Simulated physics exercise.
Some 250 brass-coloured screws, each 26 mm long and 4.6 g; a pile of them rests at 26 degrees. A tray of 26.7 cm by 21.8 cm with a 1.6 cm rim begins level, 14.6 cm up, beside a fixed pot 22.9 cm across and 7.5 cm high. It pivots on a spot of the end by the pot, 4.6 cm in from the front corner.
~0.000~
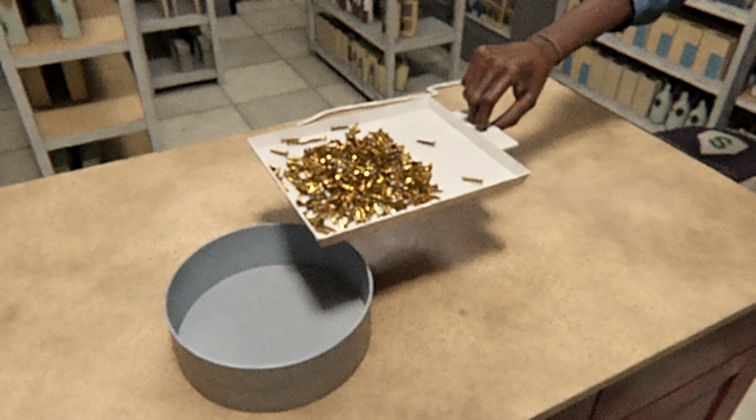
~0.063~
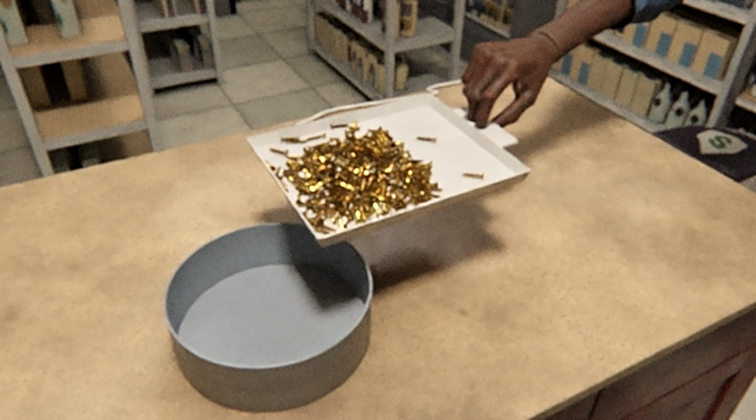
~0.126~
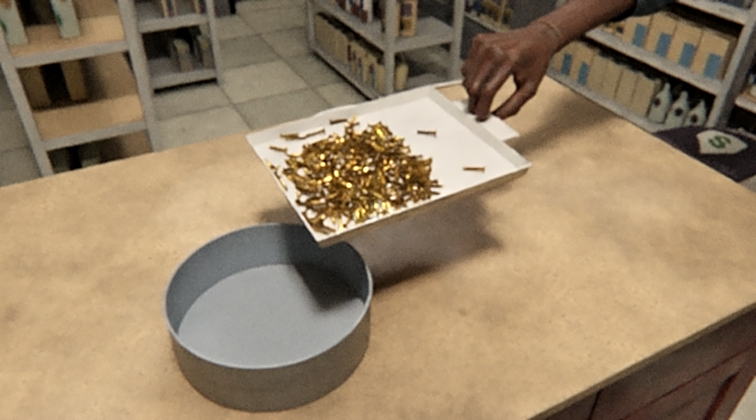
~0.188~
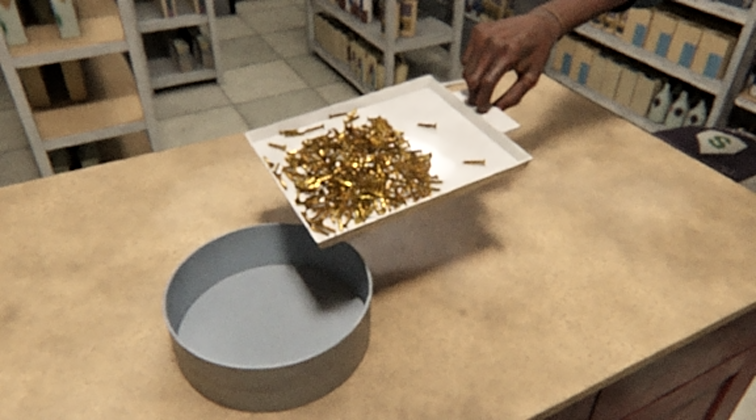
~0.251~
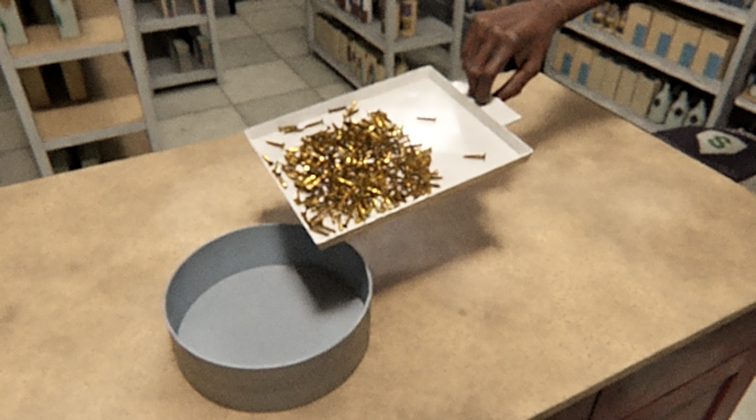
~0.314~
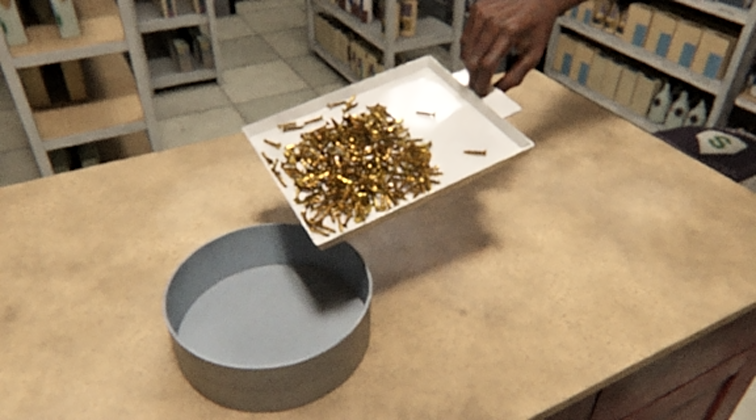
A white tray heaped with brass-coloured screws tilted gradually above a wooden counter beside a round grey pot, as a hand at its far end rose slightly and the pile stayed nearly in place.
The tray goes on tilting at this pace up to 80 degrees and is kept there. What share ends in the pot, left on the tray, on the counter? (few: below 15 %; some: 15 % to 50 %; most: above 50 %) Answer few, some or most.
In the pot: Most; left on the tray: Few; on the counter: Few.
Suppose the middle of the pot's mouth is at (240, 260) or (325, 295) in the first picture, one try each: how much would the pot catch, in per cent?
Some 70 and 100 per cent.
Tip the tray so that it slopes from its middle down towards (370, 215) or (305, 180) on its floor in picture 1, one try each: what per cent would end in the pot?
Some 85 and 65 per cent.
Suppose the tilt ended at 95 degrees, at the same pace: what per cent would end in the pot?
Then about 100 per cent.
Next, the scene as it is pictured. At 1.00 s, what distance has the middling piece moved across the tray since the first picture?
Roughly 3 cm.
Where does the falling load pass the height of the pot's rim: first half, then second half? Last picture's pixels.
At about (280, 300), then at (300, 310).
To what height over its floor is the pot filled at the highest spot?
Roughly 3.0 cm.
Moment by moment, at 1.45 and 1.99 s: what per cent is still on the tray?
About 95, 0.
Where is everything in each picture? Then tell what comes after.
In the first picture, tray tilt 0 degrees, front corners at (321, 235) and (526, 171); middle of the pieces at (360, 173); pot at (270, 285).
In the second picture, tray tilt 1 degrees, front corners at (321, 235) and (526, 169); middle of the pieces at (360, 172).
In the third picture, tray tilt 3 degrees, front corners at (320, 236) and (526, 164), lowest corner left front; middle of the pieces at (359, 170).
In the fourth picture, tray tilt 6 degrees, front corners at (320, 238) and (527, 157), lowest corner left front; middle of the pieces at (358, 166).
In the fifth picture, tray tilt 9 degrees, front corners at (319, 239) and (528, 150), lowest corner left front; middle of the pieces at (358, 163).
In the sixth picture, tray tilt 12 degrees, front corners at (319, 240) and (529, 144), lowest corner left front; middle of the pieces at (357, 160); pot at (269, 285). The tray's pace is about 45 degrees a second.
After 1.00 s, tilt 44 degrees; the tray holds 100 %, the pot 0 %.
After 1.45 s, tilt 65 degrees; the tray holds 95 %, the pot 0 %.
Then, at 1.99 s, tilt 80 degrees; the tray holds 0 %, the pot 95 %.
At rest (2.8 s), pot 100 %, tray 0 %, counter 0 %.
